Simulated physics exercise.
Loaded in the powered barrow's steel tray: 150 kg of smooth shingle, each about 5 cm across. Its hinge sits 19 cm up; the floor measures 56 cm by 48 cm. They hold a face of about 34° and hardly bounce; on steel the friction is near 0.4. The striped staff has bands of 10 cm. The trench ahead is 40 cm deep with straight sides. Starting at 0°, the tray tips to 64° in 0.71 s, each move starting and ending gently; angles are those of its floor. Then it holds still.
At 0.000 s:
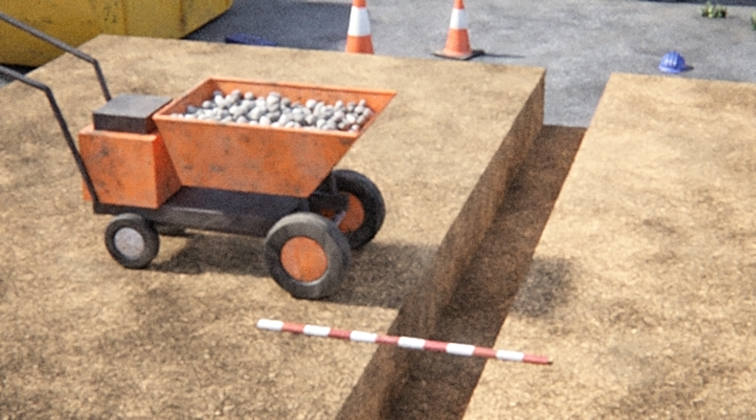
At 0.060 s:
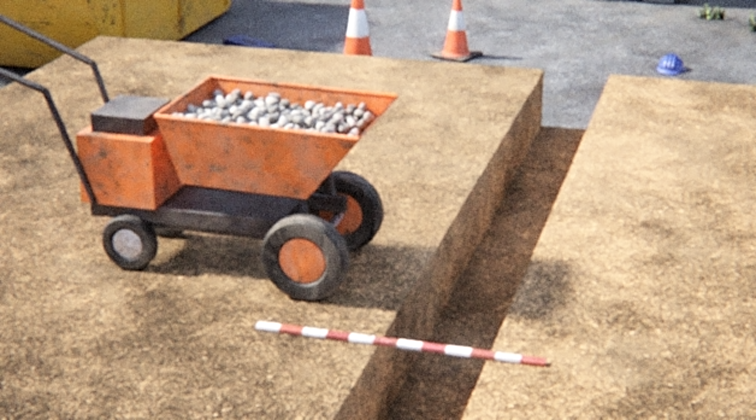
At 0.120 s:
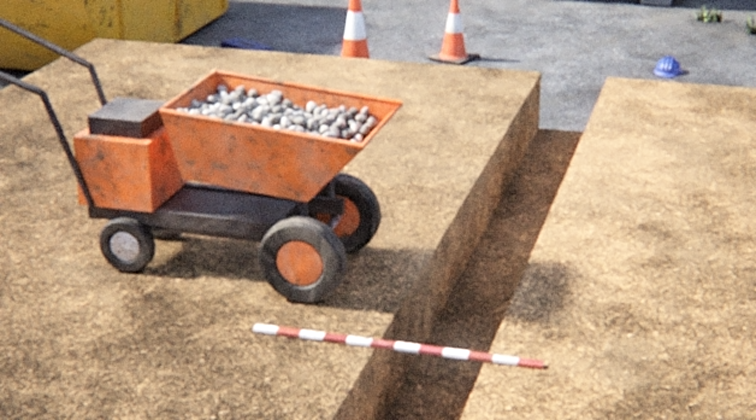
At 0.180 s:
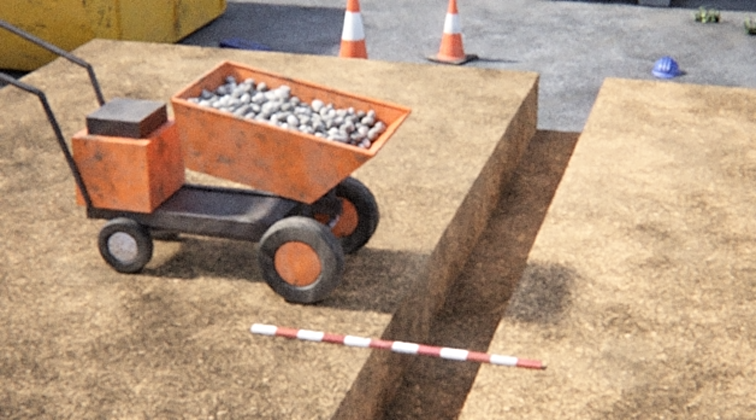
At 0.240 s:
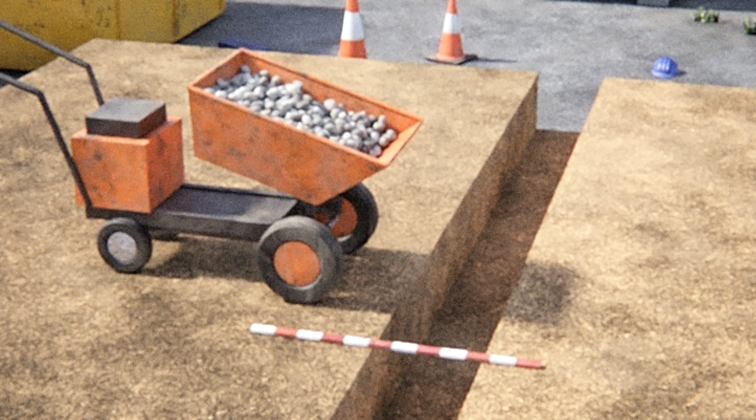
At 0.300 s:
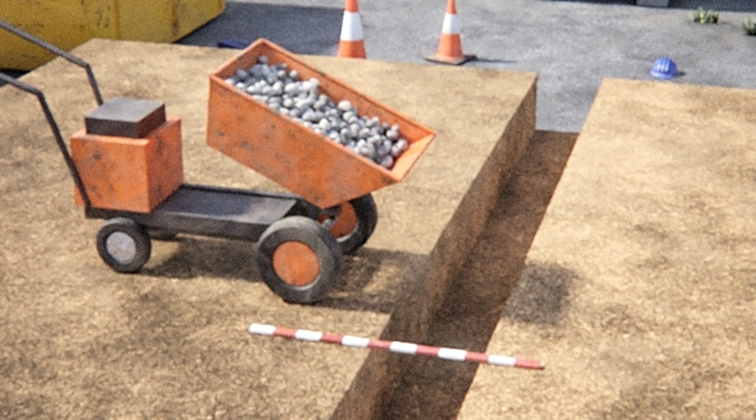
An orange powered barrow loaded with grey stones stood on bare ground beside a narrow trench, and its tray slowly tilted up at the back, leaning toward the right with the stones still inside.
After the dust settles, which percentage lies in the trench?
Some 58 per cent of it.
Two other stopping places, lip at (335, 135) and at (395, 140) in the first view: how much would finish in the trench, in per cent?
About 75 and 30 per cent.
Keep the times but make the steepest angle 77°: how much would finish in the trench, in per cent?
Then about 65 per cent.
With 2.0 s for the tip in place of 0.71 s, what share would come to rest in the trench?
In that case some 80 per cent.
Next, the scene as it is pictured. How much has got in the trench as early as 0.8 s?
Some 15 per cent.
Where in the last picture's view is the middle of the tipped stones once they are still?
Their middle is at about (501, 349).
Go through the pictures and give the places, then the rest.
In the first picture, lip at (357, 136), floor tilted 0°, highest stones at (274, 107).
In the second picture, lip at (358, 139), floor tilted 1°, highest stones at (248, 109); the stones move at 0.3 m/s on average.
In the third picture, lip at (364, 146), floor tilted 5°, highest stones at (237, 100); the stones move at 0.7 m/s on average.
In the fourth picture, lip at (374, 155), floor tilted 10°, highest stones at (236, 92); the stones move at 0.9 m/s on average.
In the fifth picture, the tray is at 17°, its lip at (387, 166); the top of the load is at (242, 81); the stones move at 1.1 m/s on average.
In the sixth picture, lip at (401, 181), floor tilted 25°, highest stones at (255, 72); the stones move at 1.2 m/s on average.
After 0.5 s the floor is at 54°; 100 % in the tray; the foremost stones are at (435, 209).
After 0.8 s the floor is at 64°; 79 % in the tray, 16 % in the trench, 5 % past the trench; the foremost stones are at (529, 292).
After 1.2 s the floor is at 64°; 32 % in the tray, 27 % in the trench, 41 % past the trench; the foremost stones are at (690, 318).
After 3.1 s the floor is at 64°; 0 % in the tray, 58 % in the trench, 42 % past the trench; the foremost stones are past the picture's edge.
